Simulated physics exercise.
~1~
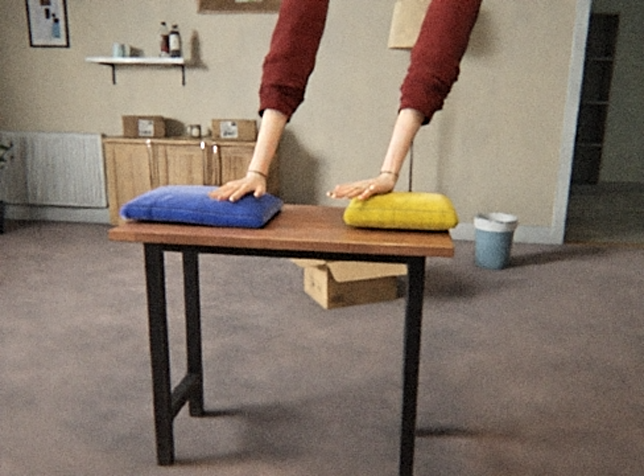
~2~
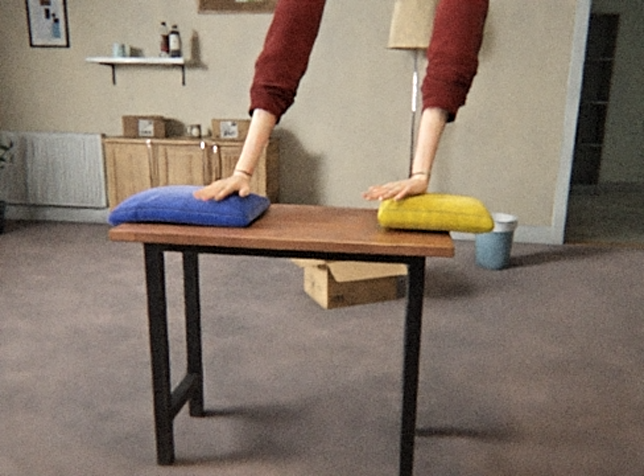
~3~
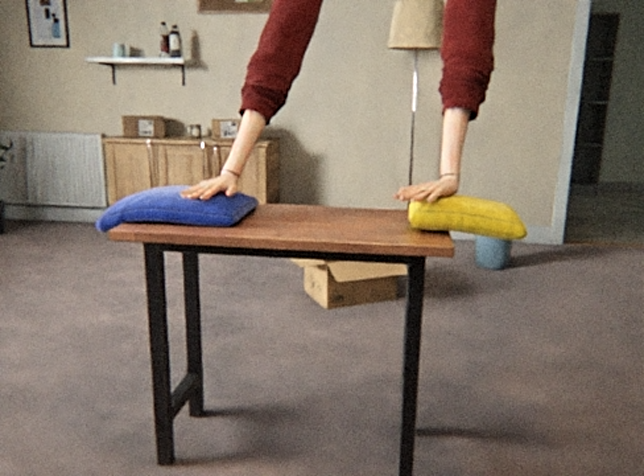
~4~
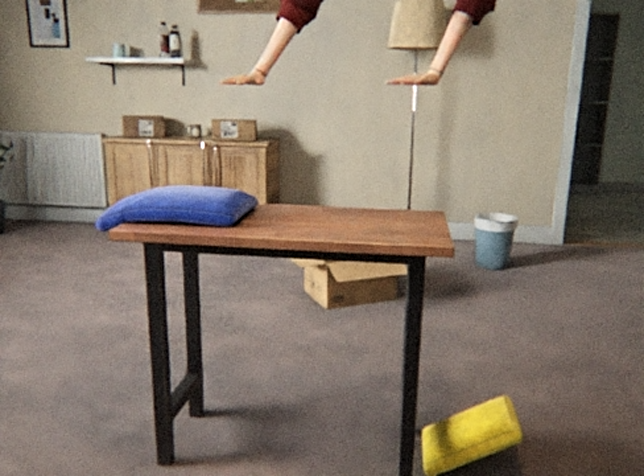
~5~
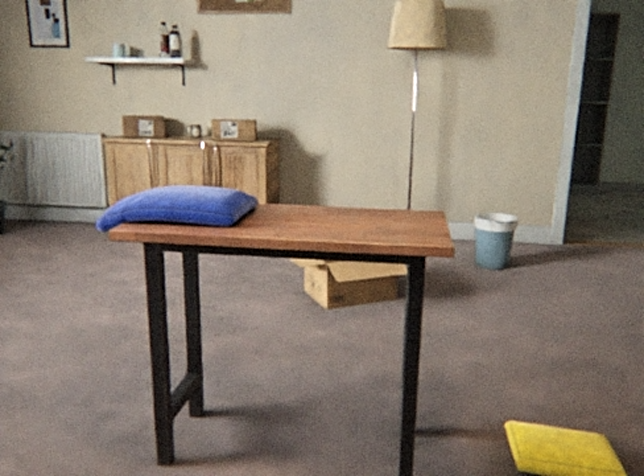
Two hands push a blue pillow and yellow bag apart, and the bag falls off rightward.
